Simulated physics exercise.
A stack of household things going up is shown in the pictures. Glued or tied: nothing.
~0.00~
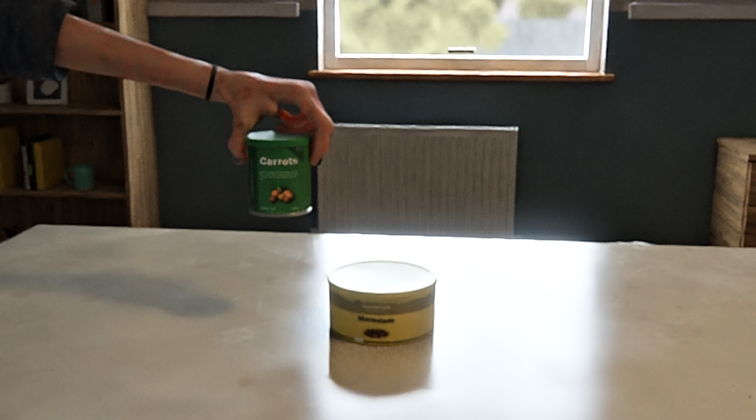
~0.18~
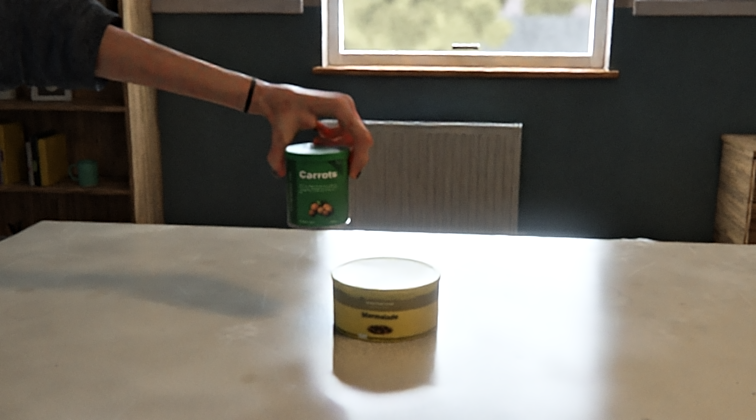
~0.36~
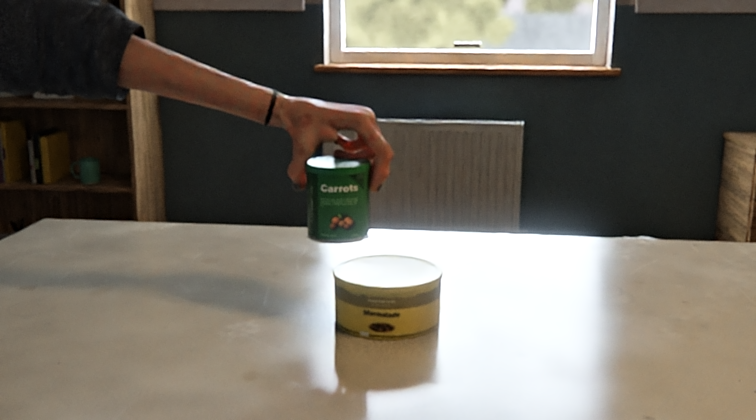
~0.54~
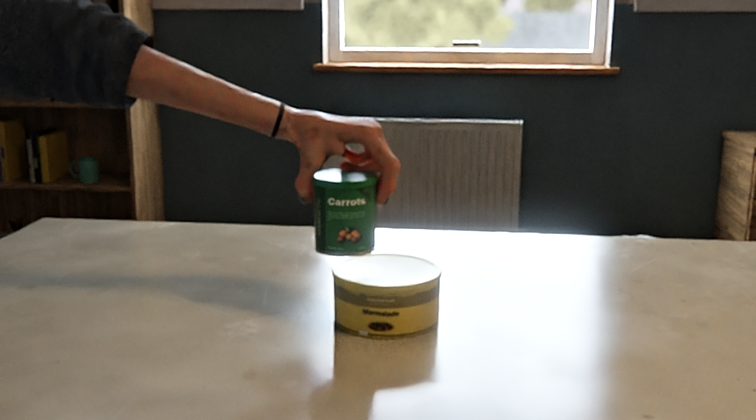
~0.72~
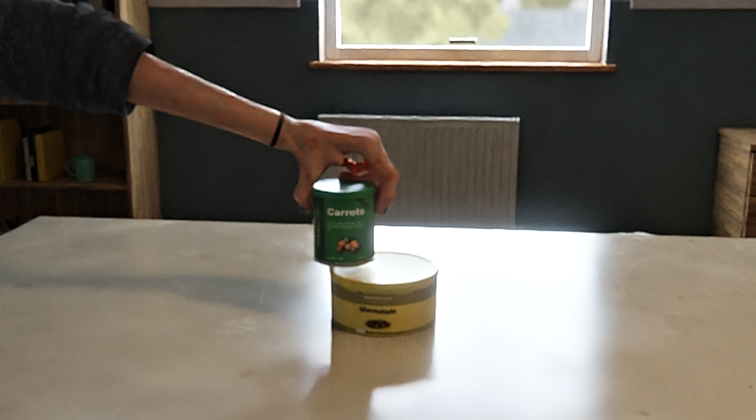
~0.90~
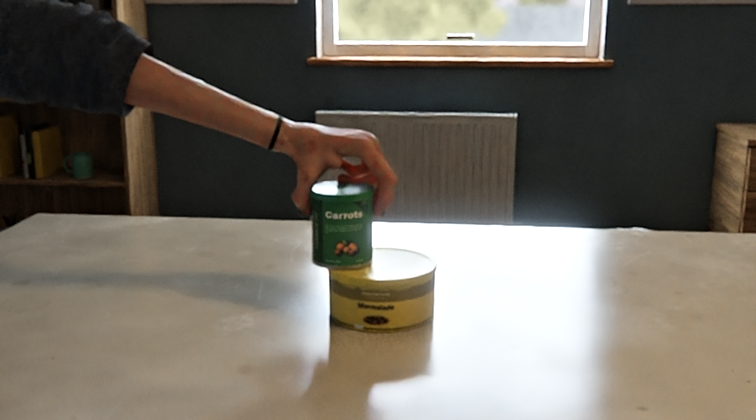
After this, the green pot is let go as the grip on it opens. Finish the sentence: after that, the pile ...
The pile stays as it was.
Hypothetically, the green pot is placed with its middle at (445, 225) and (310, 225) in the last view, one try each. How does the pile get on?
The first try leaves the pile knocked down, the second leaves it knocked down.
After 1.10 s, no change.
After 1.50 s, green pot resting near (342, 225).
In the end (2.0 s), both unmoved. At the end, from the last picture's camera, green pot near (342, 225). The pile keeps its balance.
